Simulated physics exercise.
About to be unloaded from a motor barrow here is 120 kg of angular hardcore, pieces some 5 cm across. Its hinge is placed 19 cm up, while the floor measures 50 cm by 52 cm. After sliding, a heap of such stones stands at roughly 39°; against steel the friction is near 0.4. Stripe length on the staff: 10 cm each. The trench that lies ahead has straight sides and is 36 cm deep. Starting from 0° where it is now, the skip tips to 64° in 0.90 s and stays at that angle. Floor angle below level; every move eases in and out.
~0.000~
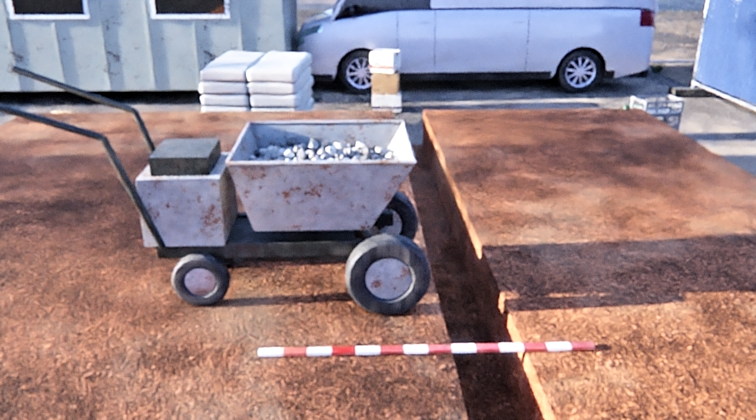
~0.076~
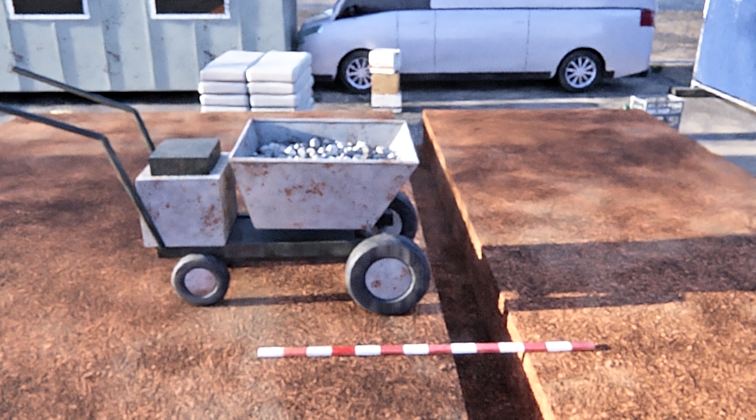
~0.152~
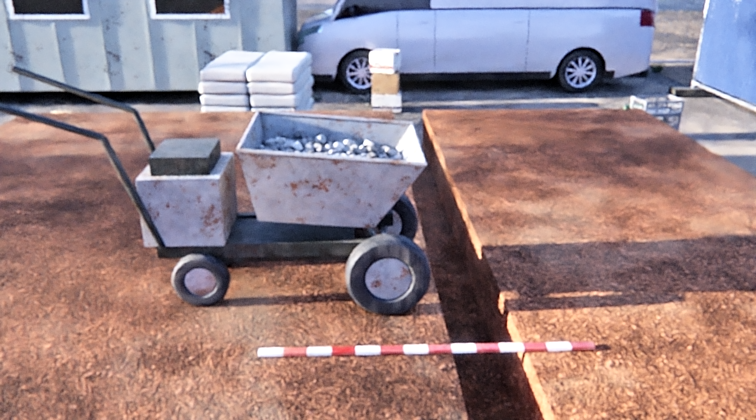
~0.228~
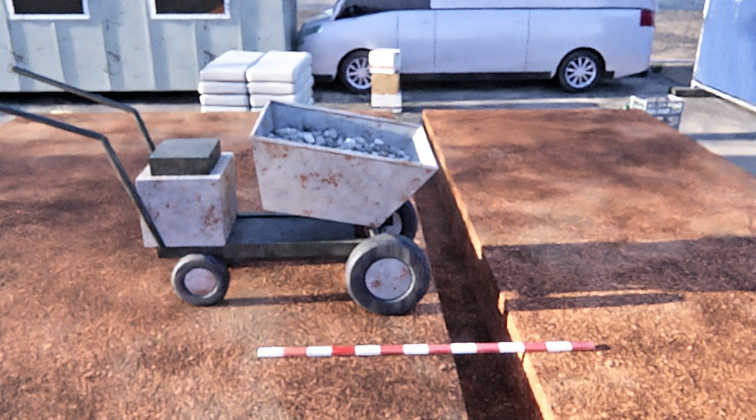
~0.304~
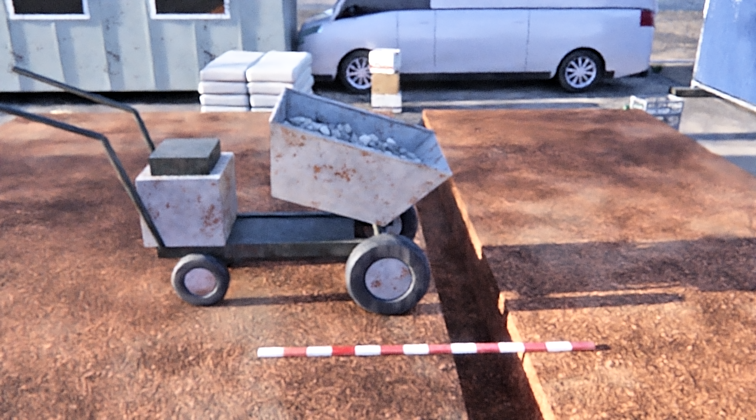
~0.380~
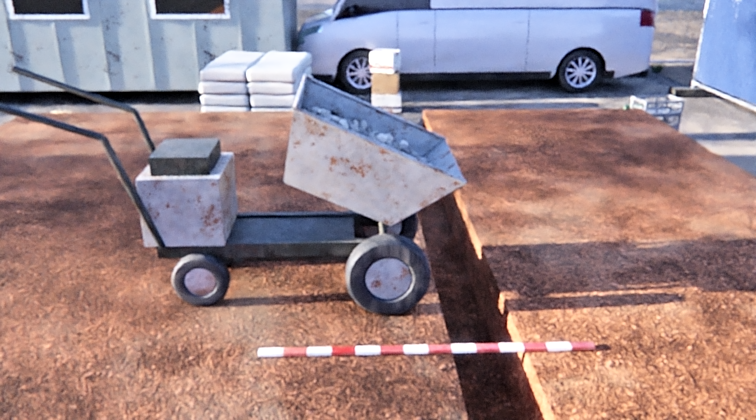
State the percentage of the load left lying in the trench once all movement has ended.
The share left there is about 2 per cent.
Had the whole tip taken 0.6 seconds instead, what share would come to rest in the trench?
Trench share: Approx. 0%.
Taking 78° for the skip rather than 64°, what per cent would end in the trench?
In that case near 20 per cent.
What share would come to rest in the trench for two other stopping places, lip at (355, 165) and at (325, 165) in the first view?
25 % and 25 %.
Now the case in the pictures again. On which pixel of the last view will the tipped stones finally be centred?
Resting centre: About (541, 275).
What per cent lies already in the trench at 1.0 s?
By then, around 0 percent.
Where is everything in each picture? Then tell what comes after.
In the first picture, lip at (415, 162), floor tilted 0°, highest stones at (315, 150).
In the second picture, lip at (418, 163), floor tilted 1°, highest stones at (297, 148); the stones move at 0.3 m/s on average.
In the third picture, the skip is at 5°, its lip at (426, 165); the top of the load is at (294, 143); the stones move at 0.5 m/s on average.
In the fourth picture, the skip is at 10°, its lip at (438, 168); the top of the load is at (297, 136); the stones move at 0.7 m/s on average.
In the fifth picture, lip at (451, 174), floor tilted 17°, highest stones at (297, 124); the stones move at 0.8 m/s on average.
In the sixth picture, the skip is at 25°, its lip at (466, 183); the top of the load is at (315, 114); the stones move at 0.9 m/s on average.
After 0.7 s the floor is at 54°; 100 % in the skip; the foremost stones are at (476, 205).
After 1.0 s the floor is at 64°; 94 % in the skip, 6 % past the trench; the foremost stones are at (544, 256).
After 1.4 s the floor is at 64°; 77 % in the skip, 23 % past the trench; the foremost stones are at (613, 280).
After 3.3 s the floor is at 64°; 72 % in the skip, 2 % in the trench, 27 % past the trench; the foremost stones are at (622, 268).
